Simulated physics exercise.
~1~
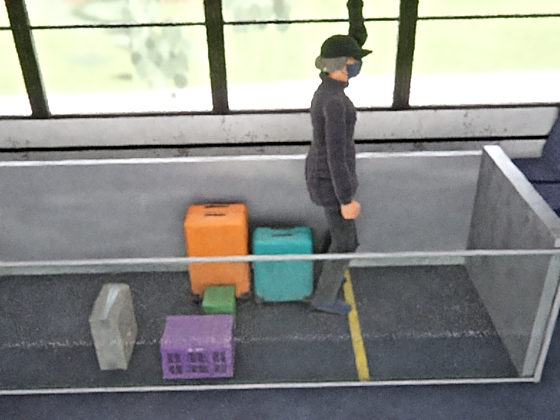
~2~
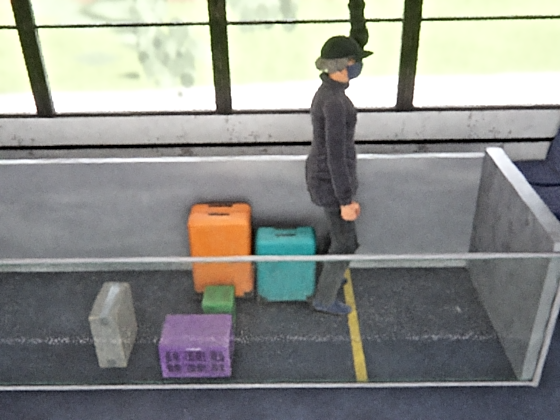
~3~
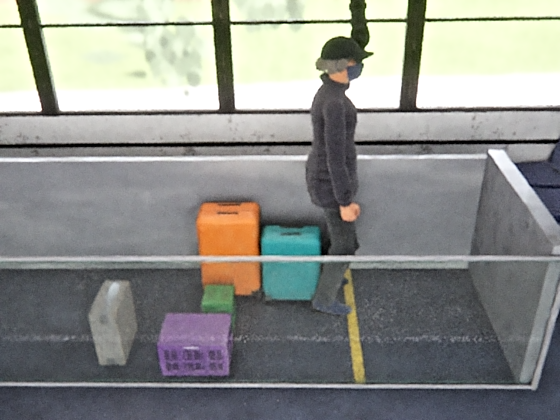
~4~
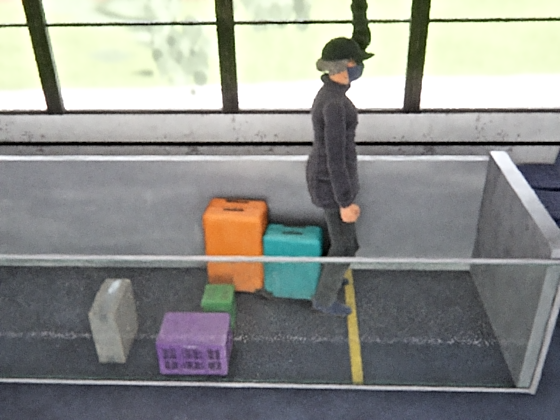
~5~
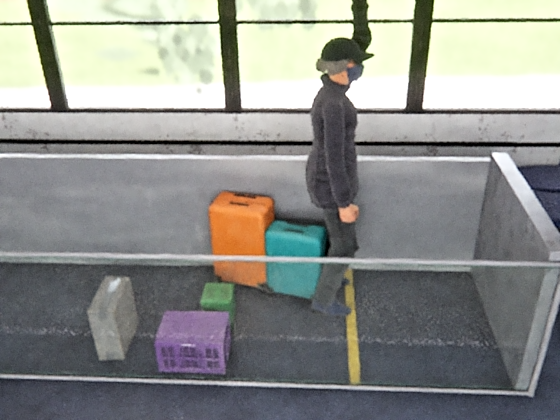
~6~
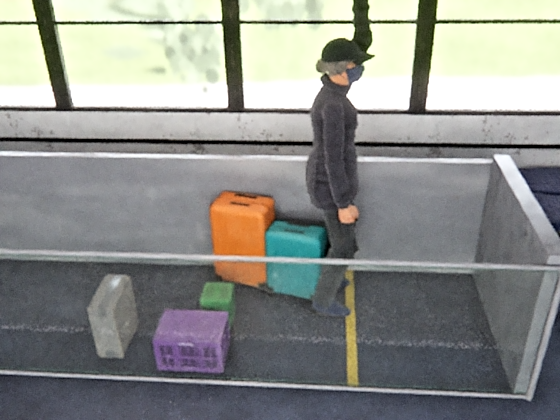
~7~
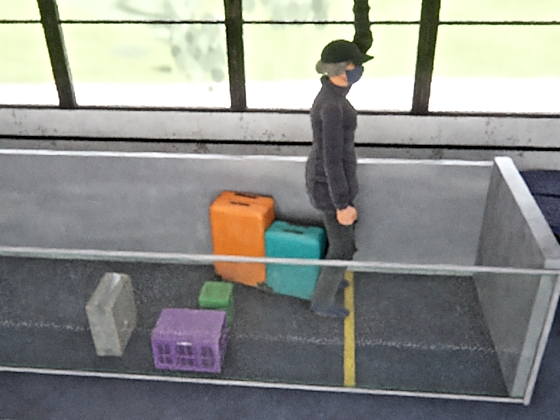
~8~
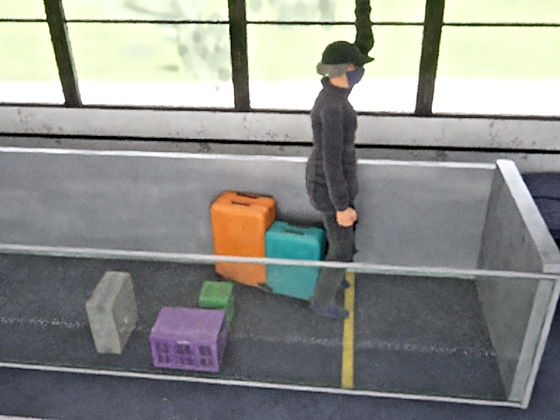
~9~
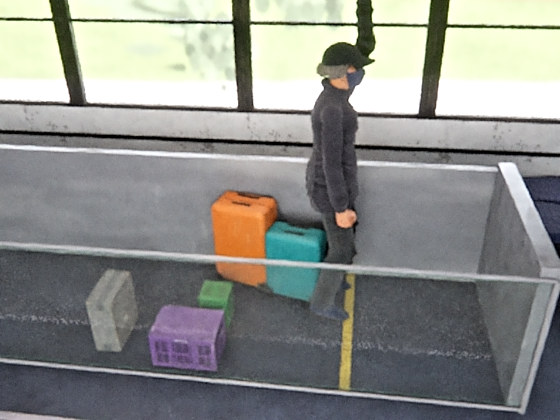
An orange suitcase and a smaller teal one stand upright in a glass-fronted bay beside dark-framed windows, seen from slightly above and to one side. To their right, a passenger in a cap, face mask and dark clothes stands by a yellow floor line, with a grey box, a green tub and a purple crate towards the left. The orange case shifts a little to the right, and the teal case edges the same way. The orange case then settles close against the teal one as the view drifts slightly. Both end upright, short of the line, while the passenger and other items stay put.
